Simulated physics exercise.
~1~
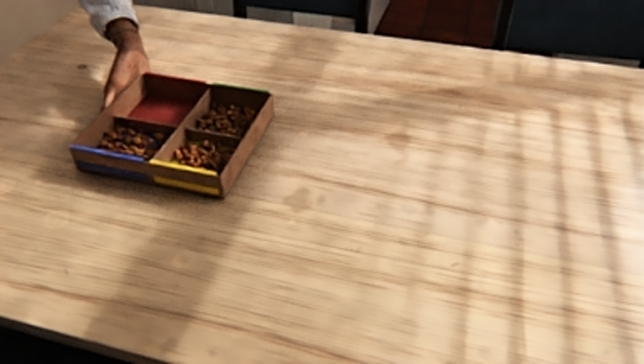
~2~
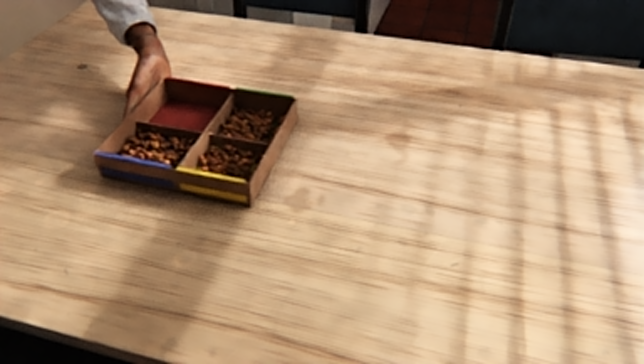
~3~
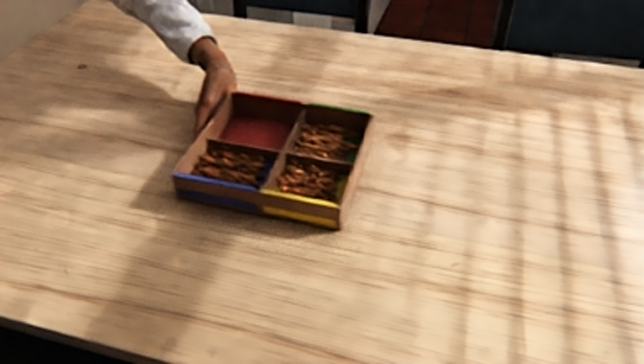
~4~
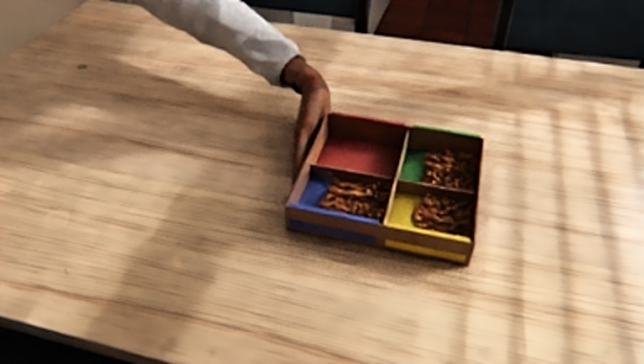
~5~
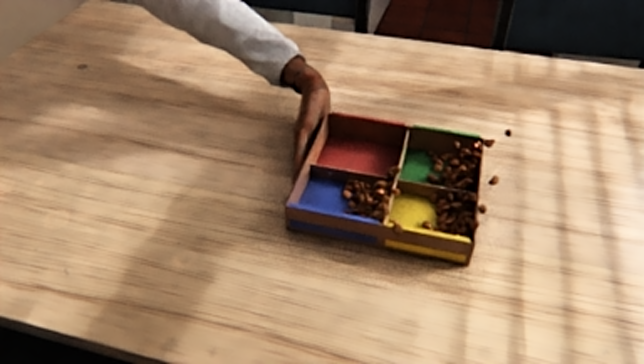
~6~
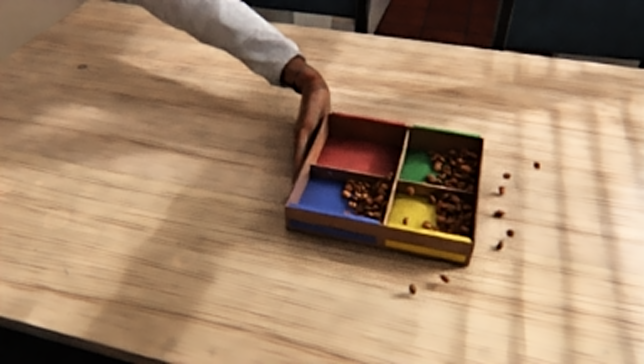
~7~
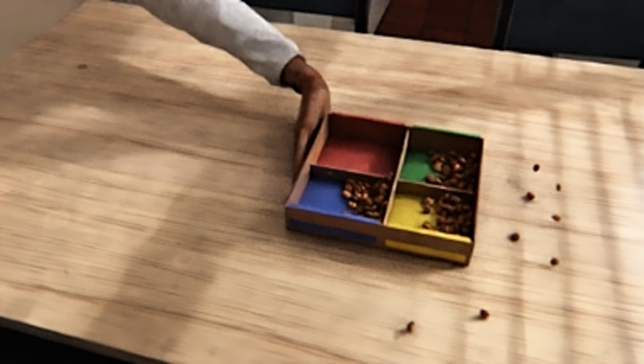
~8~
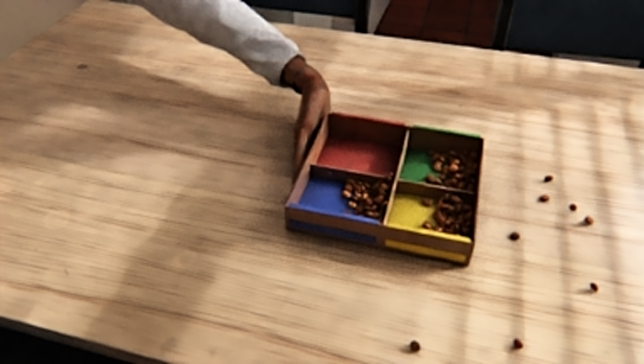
A divided tray slides right under a hand and stops, spilling some brown pieces onto the table.
